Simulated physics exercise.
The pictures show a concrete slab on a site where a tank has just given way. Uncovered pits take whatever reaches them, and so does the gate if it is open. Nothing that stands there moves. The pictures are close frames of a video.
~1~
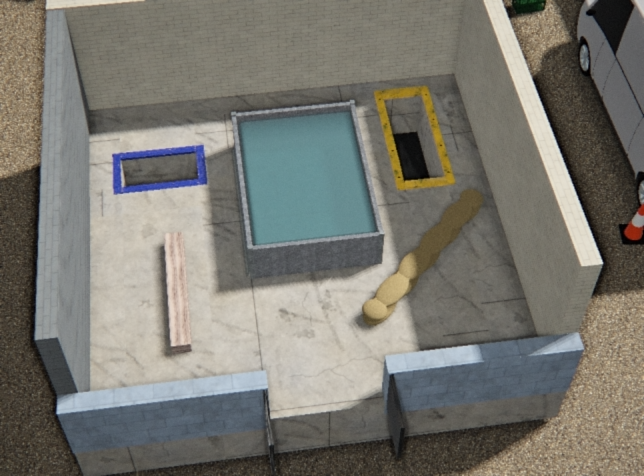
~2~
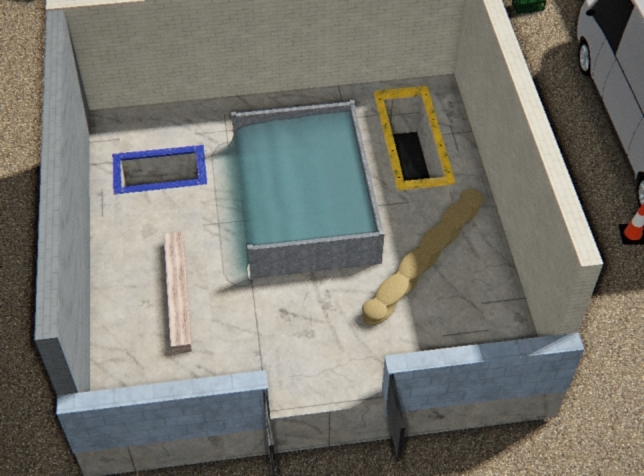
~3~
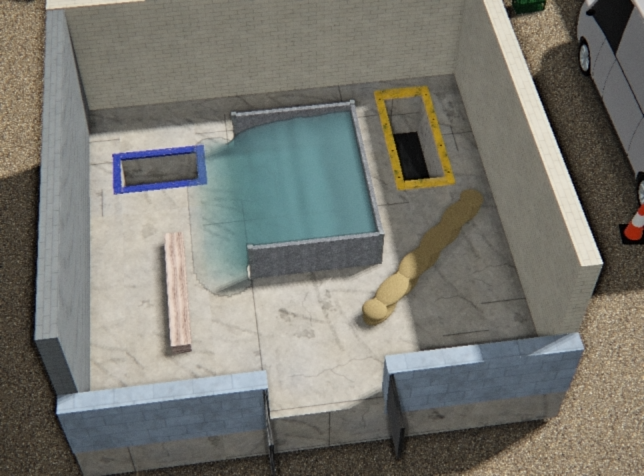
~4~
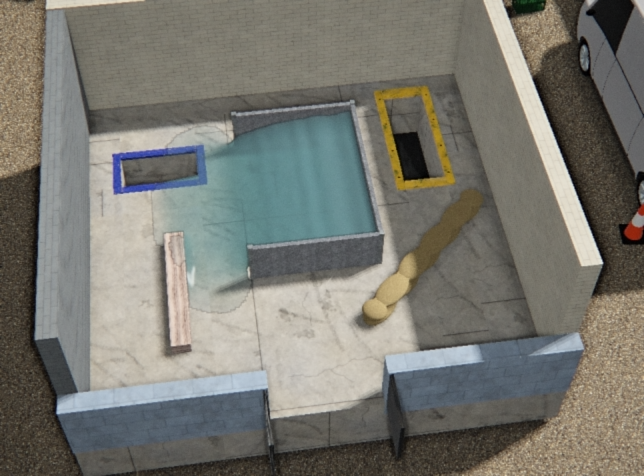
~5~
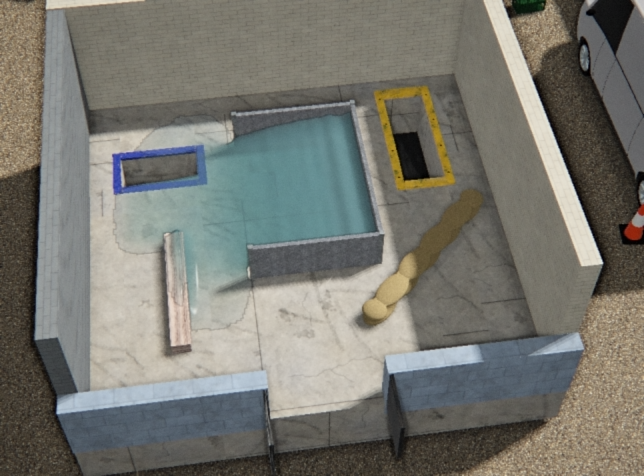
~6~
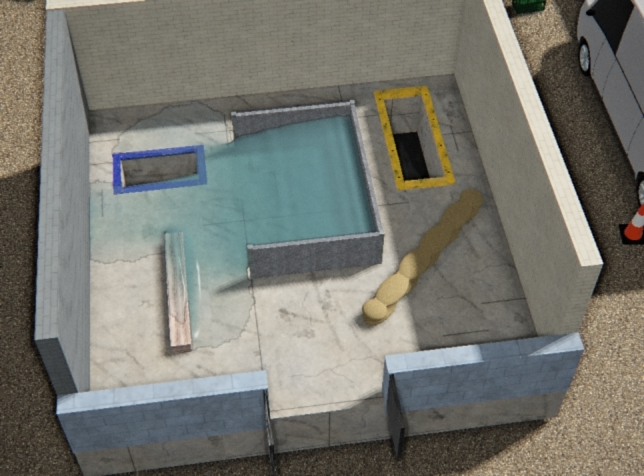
A water tank on a walled concrete slab losing its left side, water pouring out and spreading around a blue-edged opening and low block.
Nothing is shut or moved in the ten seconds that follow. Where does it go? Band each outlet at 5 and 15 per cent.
In the end: The gate takes from 5 to 15 %; the blue pit takes over 15 %; the yellow pit takes under 5 %.
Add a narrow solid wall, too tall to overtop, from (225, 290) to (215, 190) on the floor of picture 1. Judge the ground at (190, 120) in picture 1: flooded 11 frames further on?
Verdict: Under water.
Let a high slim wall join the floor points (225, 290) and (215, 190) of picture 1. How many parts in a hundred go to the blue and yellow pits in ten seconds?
In per cent: Blue 50, yellow 0.
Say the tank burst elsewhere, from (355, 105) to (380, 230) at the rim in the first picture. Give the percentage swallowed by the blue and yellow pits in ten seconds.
In per cent: Blue 4, yellow 50.
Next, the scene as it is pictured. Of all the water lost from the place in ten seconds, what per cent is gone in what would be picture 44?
Near 80 in a hundred.
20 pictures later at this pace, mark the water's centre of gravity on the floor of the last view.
Roughly at (208, 245).
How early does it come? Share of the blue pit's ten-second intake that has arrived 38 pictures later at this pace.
Some 85 per cent.
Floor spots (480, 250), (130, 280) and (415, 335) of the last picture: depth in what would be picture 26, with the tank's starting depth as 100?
In that order: 0, 12 and 2 per cent.
A moment on, water covers 35 % of the floor; the gate 0 %, the blue pit 10 %, the yellow pit 0 %.
Next, water covers 45 % of the floor; the gate 0 %, the blue pit 18 %, the yellow pit 0 %.
Then, water covers 60 % of the floor; the gate 2 %, the blue pit 28 %, the yellow pit 0 %.
Later, water covers 80 % of the floor; the gate 5 %, the blue pit 37 %, the yellow pit 2 %.
In the end, water covers 90 % of the floor; the gate 7 %, the blue pit 44 %, the yellow pit 3 %.
